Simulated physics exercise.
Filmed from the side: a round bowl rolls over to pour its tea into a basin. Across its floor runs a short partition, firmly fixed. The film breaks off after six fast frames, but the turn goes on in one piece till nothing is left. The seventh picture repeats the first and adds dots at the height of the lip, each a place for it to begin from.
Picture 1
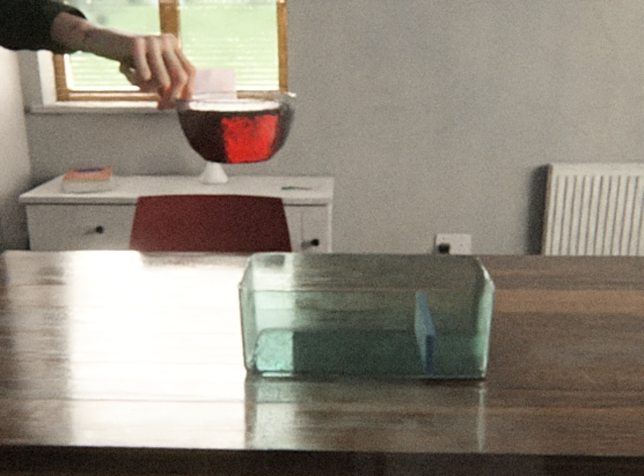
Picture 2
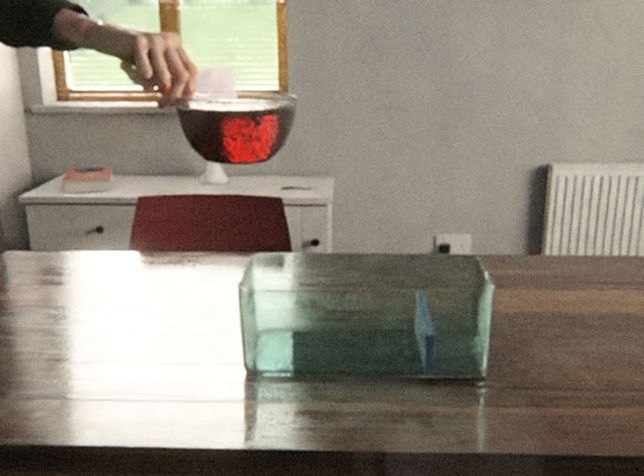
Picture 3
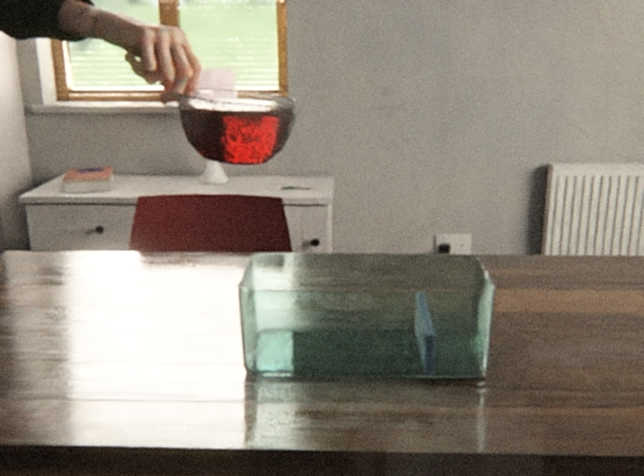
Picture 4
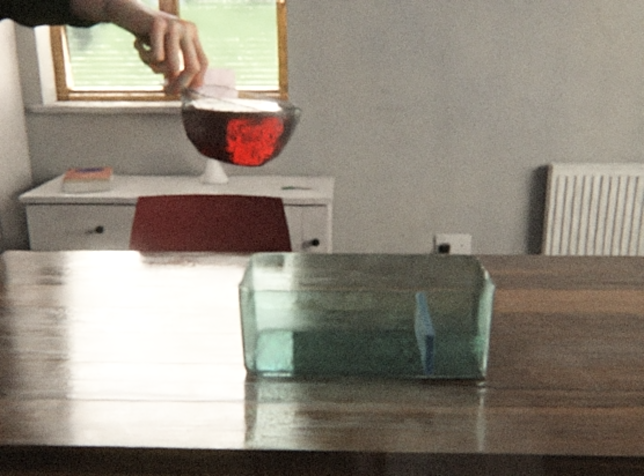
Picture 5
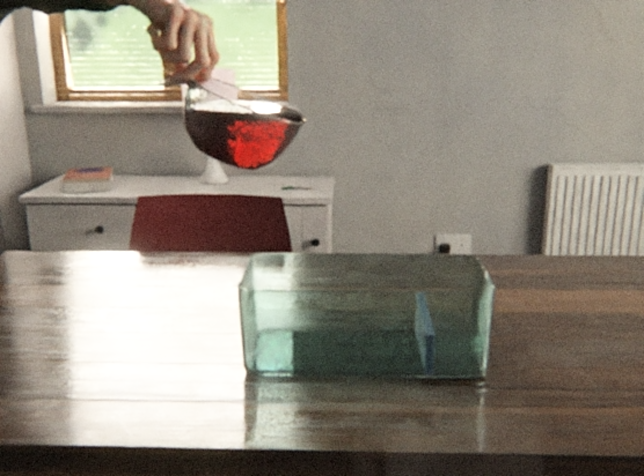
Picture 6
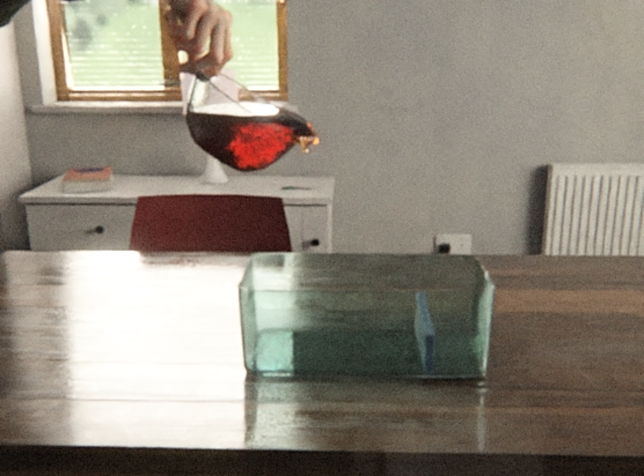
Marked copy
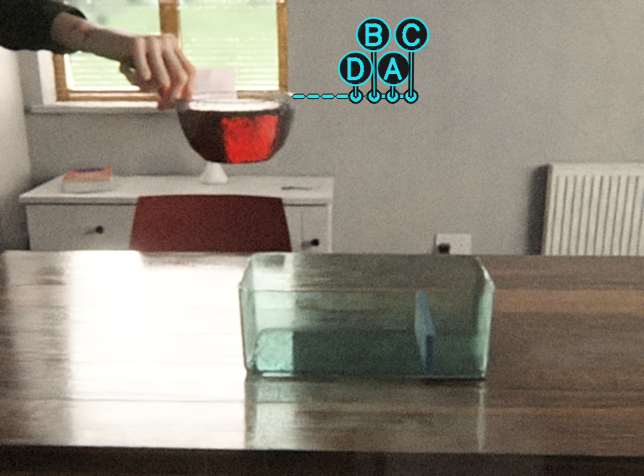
In a grey-walled room with a window, a white cabinet and a radiator, a dark wooden table is seen from the side by a still camera. A greenish clear basin with a short blue partition toward its right sits on the table, a red chair behind it, while a hand at upper left holds a round glass bowl of dark red tea. The hand shifts right and the bowl tilts rightward, slowly then further, until tea slips over its lip.
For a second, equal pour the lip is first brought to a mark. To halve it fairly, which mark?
The answer is dot B.
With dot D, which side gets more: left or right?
More ends on the left.
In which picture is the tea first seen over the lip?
Picture 5.
On the marked copy, A at (392, 96); B at (374, 96); C at (410, 96); D at (355, 96).
With A, about 33 % ends left of the wall and 65 % right of it.
With B, about 52 % ends left of the wall and 45 % right of it; 3 % is lost outside.
With C, about 31 % ends left of the wall and 68 % right of it.
With D, about 71 % ends left of the wall and 25 % right of it; 4 % is lost outside.
